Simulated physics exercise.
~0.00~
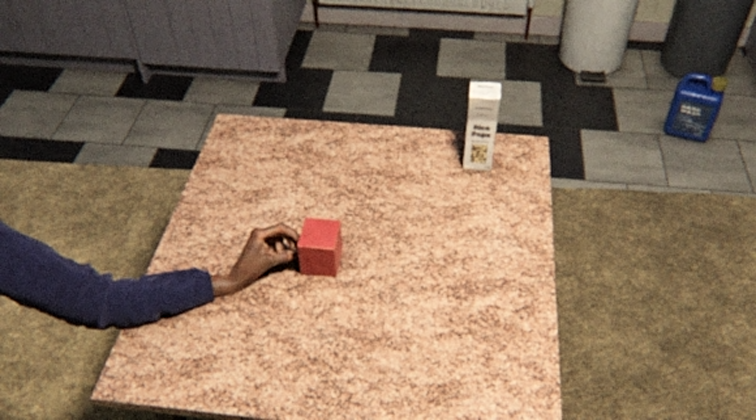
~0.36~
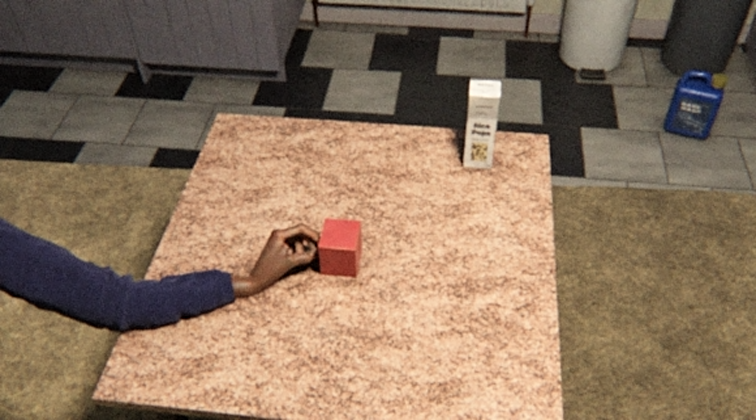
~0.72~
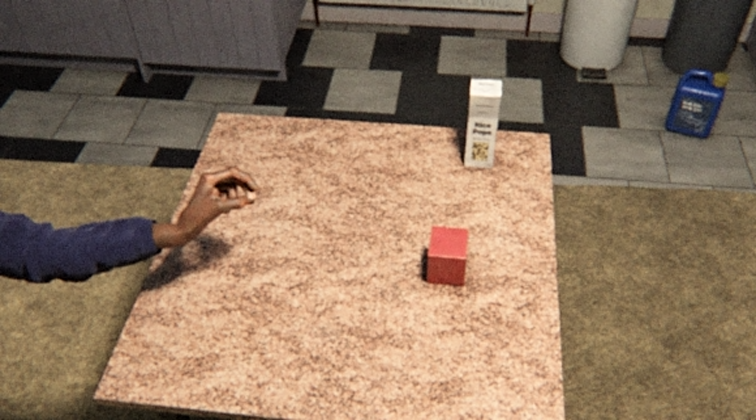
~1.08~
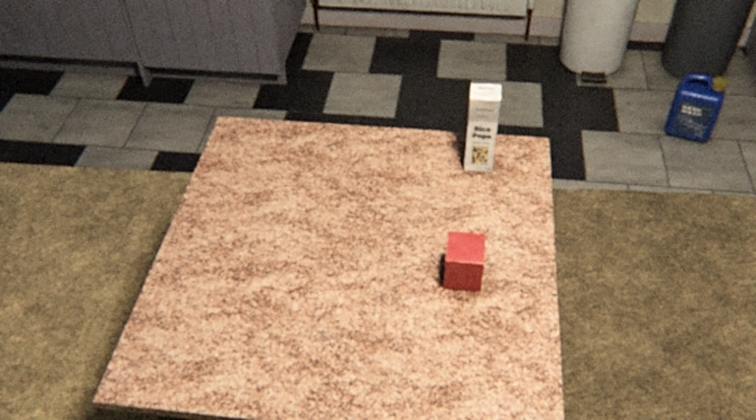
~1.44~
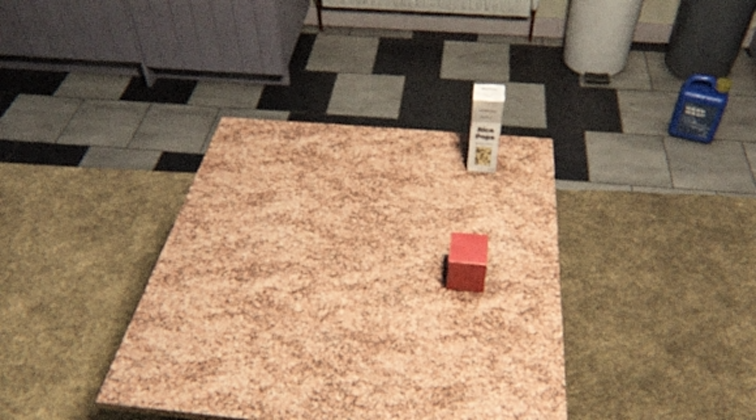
Red block sliding right across a speckled table after a hand pushes it and withdraws, stopping on the tabletop near a white carton.
